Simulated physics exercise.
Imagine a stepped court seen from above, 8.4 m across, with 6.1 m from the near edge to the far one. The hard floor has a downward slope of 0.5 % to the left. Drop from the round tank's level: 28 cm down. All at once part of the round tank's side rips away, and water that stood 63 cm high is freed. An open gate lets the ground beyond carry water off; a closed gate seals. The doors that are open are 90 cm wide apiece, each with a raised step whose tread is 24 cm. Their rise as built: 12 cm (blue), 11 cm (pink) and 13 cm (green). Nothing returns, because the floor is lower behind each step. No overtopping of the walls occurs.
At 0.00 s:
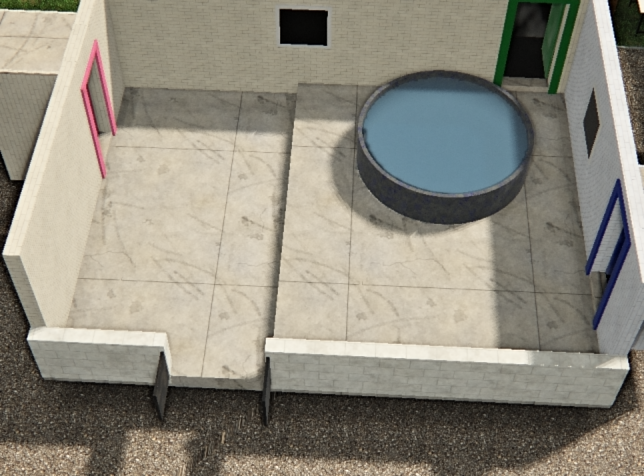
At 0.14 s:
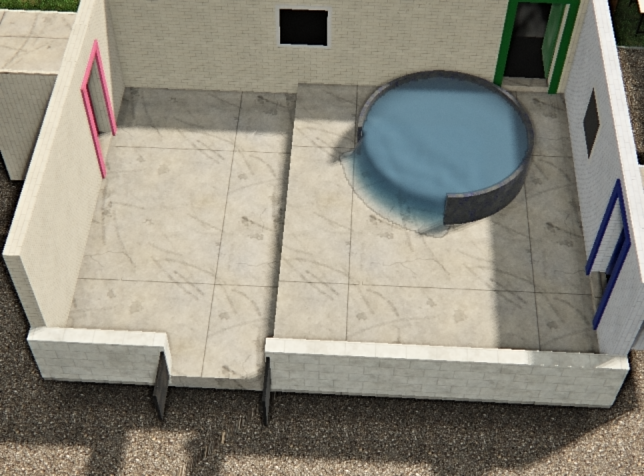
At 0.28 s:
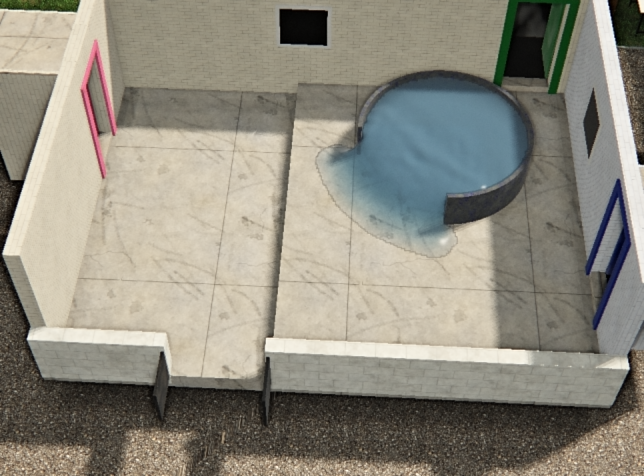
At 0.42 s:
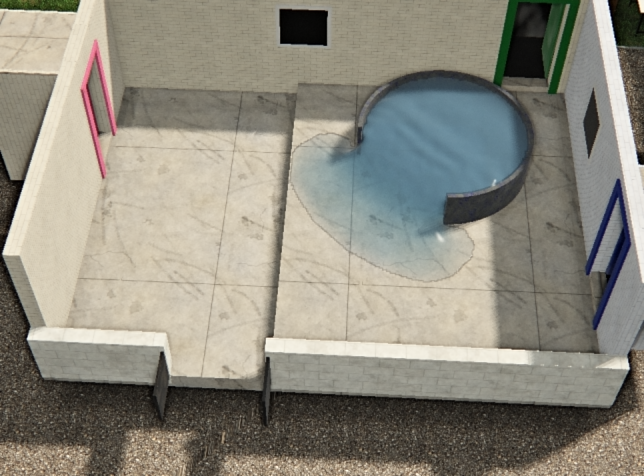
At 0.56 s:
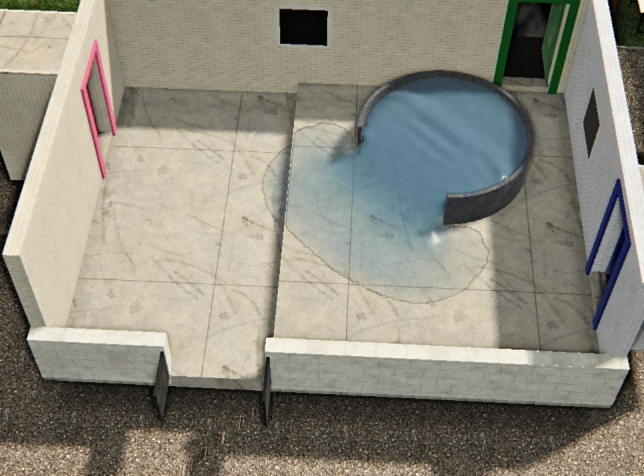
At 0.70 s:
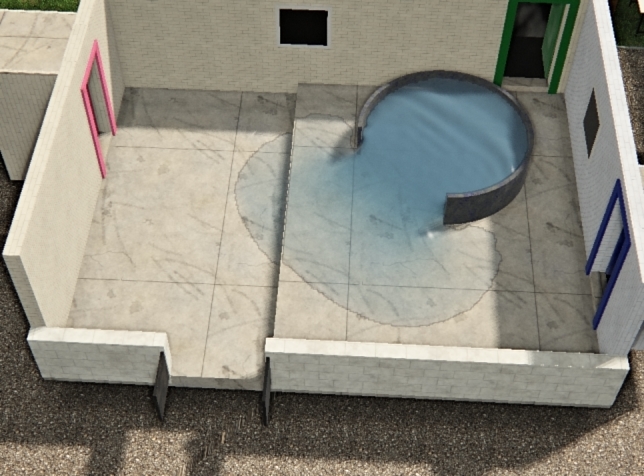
Water poured out of a round tank in a walled courtyard after part of its side broke away, spreading across the pale floor toward the front and left, over the step onto the left section.
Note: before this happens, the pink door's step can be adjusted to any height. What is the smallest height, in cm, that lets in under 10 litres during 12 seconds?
13.5 cm.
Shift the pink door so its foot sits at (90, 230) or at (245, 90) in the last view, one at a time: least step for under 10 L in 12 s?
In turn: Roughly 19 cm, roughly 16 cm.
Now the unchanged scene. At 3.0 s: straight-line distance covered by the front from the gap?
Distance from gap: Approx. 6.0 m.
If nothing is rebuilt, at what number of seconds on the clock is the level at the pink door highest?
Roughly 10.0 s.
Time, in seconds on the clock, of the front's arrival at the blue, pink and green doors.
So the front gets to blue at 3.8 seconds, pink at 2.2 seconds, and green at 8.5 seconds.
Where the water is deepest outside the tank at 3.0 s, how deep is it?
About 46 cm.
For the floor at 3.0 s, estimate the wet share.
I'd say near 65 percent is wet.
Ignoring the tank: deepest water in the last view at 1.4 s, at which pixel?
Around pixel (385, 208).
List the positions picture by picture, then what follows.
Still water, 63 cm deep, in the round tank at (445, 134); the pink door at (99, 115) is dry, in the first picture.
Water pours out at (384, 193) and has run 0.3 m, to (427, 232); about 7 cm deep outside, 63 cm at the back, in the second picture.
The front is at (321, 167), 0.7 m from the gap at (384, 193); 1.8 m2 of floor is wet, 63 cm left at the back, in the third picture.
The gap is at (384, 194), the front 1.2 m out at (291, 166); the back of the round tank holds 63 cm, in the fourth picture.
Water pours out at (384, 195) and has run 1.7 m, to (269, 195); about 6 cm deep outside, 63 cm at the back, in the fifth picture.
The gap is at (384, 195), the front 2.2 m out at (241, 202); the back of the round tank holds 63 cm; 2.6 m in a straight line remain to the pink door at (99, 115), in the sixth picture.
After 1.4 s water covers 50 % of the floor, deepest (30 cm) near (385, 208); it has not reached the pink door.
After 3.0 s water covers 65 % of the floor, deepest (46 cm) near (82, 358); 11 cm at the pink door, 0 litres in over its 11 cm step.
After 12.0 s water covers 90 % of the floor, deepest (20 cm) near (64, 337); 13 cm at the pink door, 32 litres in over its 11 cm step.
At the pink door as built, the water arrived by 2.2 s and peaked near 17 cm at 10.0 s.
Run again over the same 12 s with other heights there, 26 litres in over 11.5 cm, 2 litres over 15.5 cm. The limit of 10 litres is kept from about 13.5 cm up.
